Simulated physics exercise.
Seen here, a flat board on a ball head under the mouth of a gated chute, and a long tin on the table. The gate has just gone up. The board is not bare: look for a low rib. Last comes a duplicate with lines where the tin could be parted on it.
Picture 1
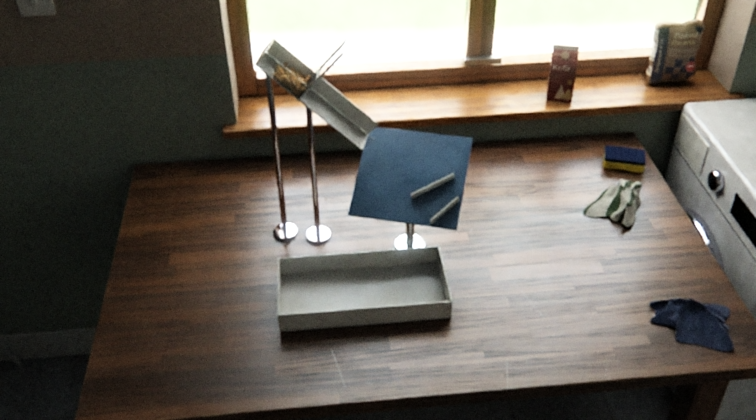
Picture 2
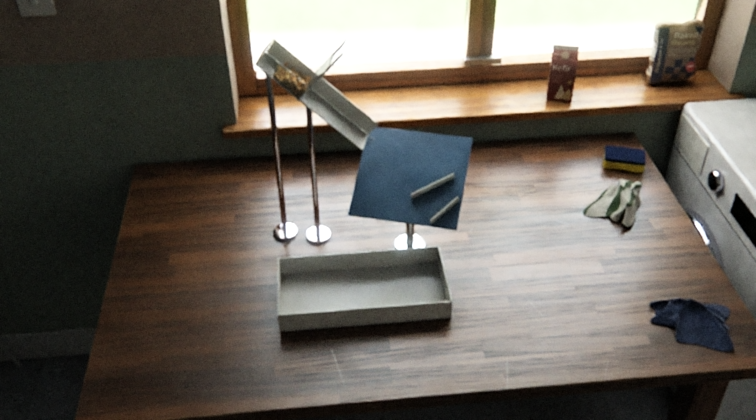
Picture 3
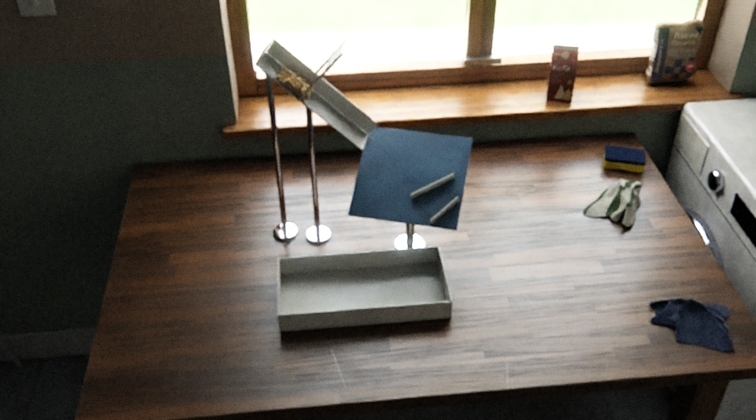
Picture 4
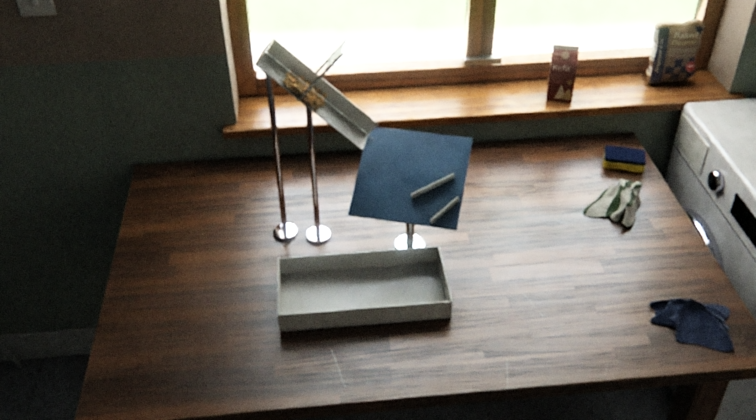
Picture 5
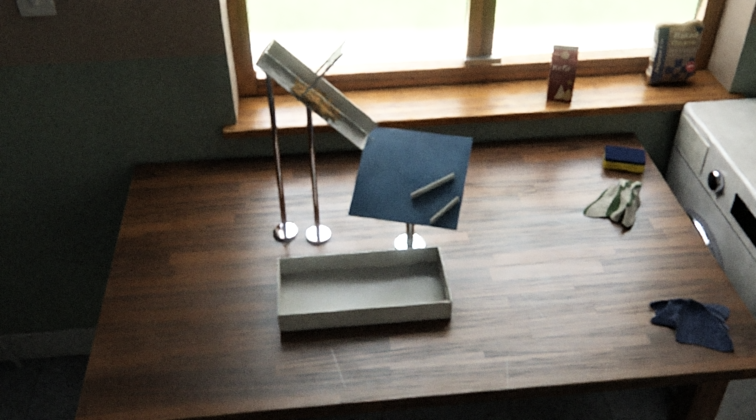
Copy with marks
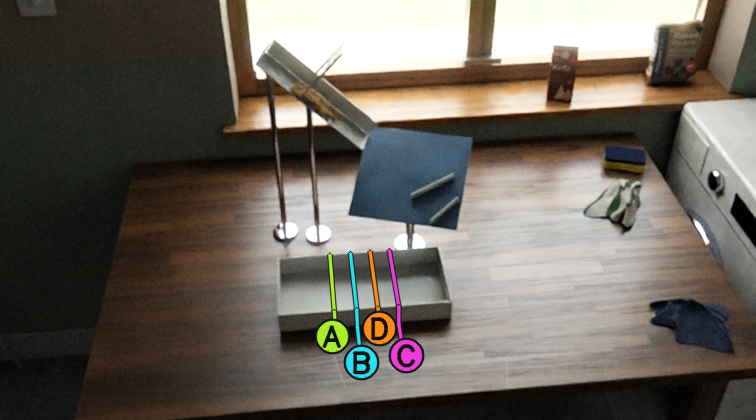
Small yellowish pieces sliding down a raised sloping chute above a tilted blue board with low ribs and an empty tin.
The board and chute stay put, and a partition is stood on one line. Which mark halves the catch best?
C beats the others.
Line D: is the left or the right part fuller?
Right.
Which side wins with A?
Right.
On the marked copy, line A crosses the front rim at (334, 310); line B crosses the front rim at (356, 309); line C crosses the front rim at (398, 305); line D crosses the front rim at (377, 307).
Choosing A, of what is caught, none at all on the left of the divider, the whole lot on the right.
Choosing B, of what is caught, none at all on the left of the divider, the whole lot on the right.
Choosing C, of what is caught, close to half on the left of the divider, close to half on the right.
Choosing D, of what is caught, a small share on the left of the divider, all but a few on the right.
